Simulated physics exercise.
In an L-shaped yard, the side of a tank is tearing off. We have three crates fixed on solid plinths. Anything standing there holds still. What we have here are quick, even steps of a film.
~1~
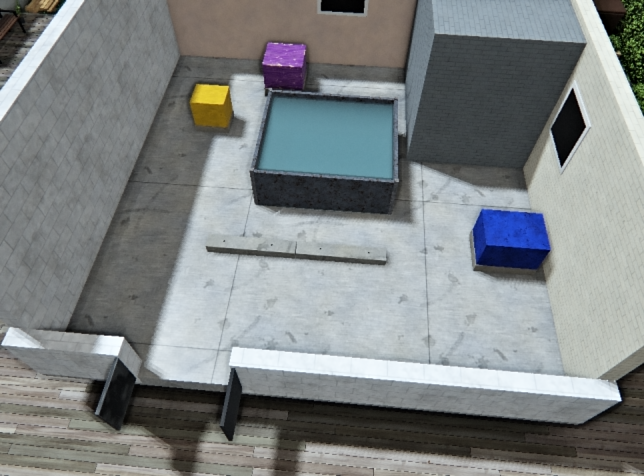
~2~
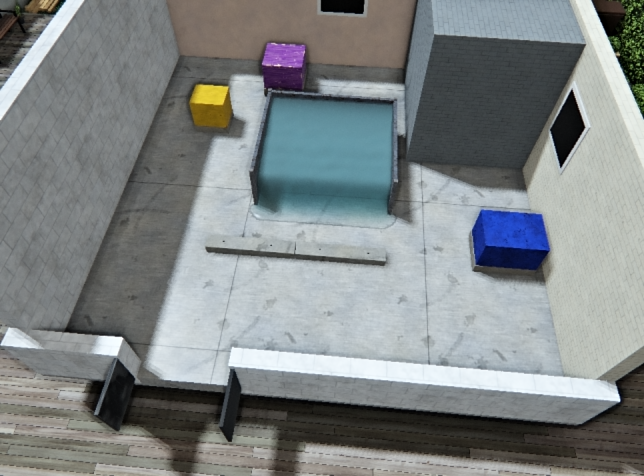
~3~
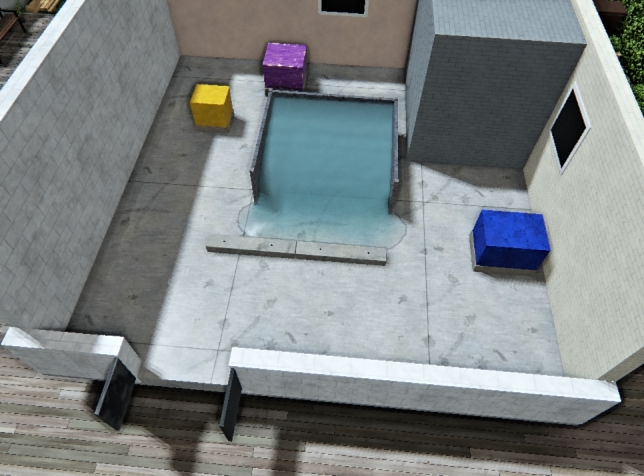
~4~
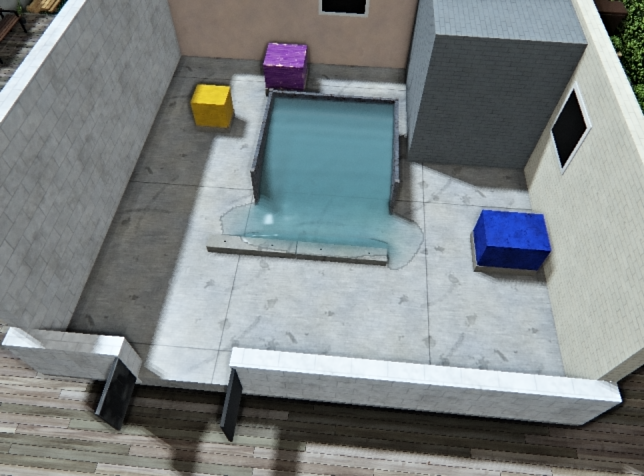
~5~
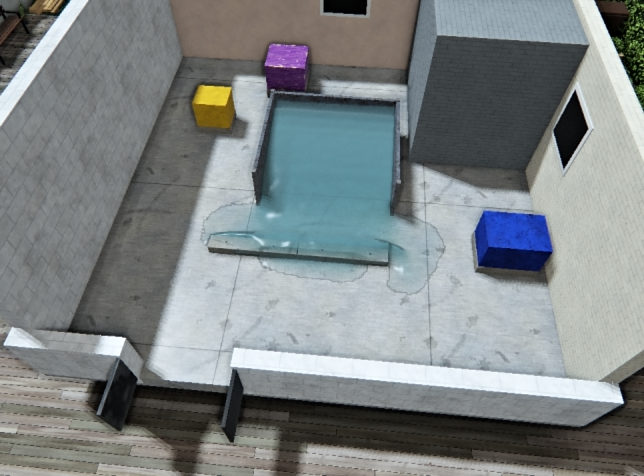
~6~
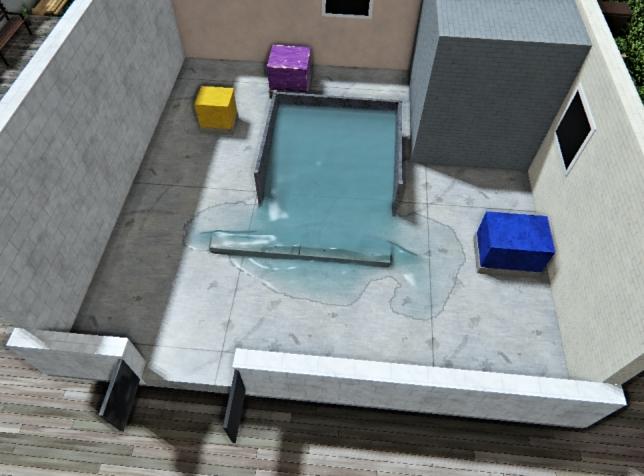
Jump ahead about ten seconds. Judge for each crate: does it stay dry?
In order: I expect the blue crate to be touched by the water, I expect the purple crate to stay untouched, I expect the yellow crate to stay untouched.
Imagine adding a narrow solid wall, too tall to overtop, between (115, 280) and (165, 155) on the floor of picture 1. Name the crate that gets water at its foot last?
The purple crate.
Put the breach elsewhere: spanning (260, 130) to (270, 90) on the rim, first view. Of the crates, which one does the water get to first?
The crate marked yellow.
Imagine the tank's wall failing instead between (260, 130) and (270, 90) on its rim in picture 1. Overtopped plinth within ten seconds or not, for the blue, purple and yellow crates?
In that case the blue crate is never flooded, the purple crate is flooded and the yellow crate is flooded.
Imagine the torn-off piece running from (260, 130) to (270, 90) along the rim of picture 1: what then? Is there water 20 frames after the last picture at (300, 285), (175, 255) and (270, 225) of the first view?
First: Spared by the leak. Second: Reached by the flood. Third: Spared by the leak.
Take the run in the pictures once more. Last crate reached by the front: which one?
The crate marked purple.
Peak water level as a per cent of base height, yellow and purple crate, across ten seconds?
60 %, then 40 %.
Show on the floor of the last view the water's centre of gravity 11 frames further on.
Centre of the water: Near (320, 249).
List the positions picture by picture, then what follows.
The first picture shows still water in the open tank at (329, 136).
In the second picture, the front is at (392, 216), out from the gap at (323, 198).
In the third picture, water pours out at (323, 199) and has run to (400, 233).
In the fourth picture, water pours out at (324, 200) and has run to (419, 238).
In the fifth picture, water pours out at (325, 201) and has run to (206, 237).
In the sixth picture, water pours out at (327, 202) and has run to (436, 305).
A moment on, water covers 45 % of the floor; the blue crate water round its plinth, the purple crate not reached, the yellow crate not reached.
Next, water covers 55 % of the floor; the blue crate water round its plinth, the purple crate not reached, the yellow crate not reached.
Then, water covers 65 % of the floor; the blue crate water round its plinth, the purple crate not reached, the yellow crate water round its plinth.
Later, water covers 80 % of the floor; the blue crate water round its plinth, the purple crate water round its plinth, the yellow crate water round its plinth.
In the end, water covers 95 % of the floor; the blue crate was topped, the purple crate stayed above the water, the yellow crate stayed above the water.
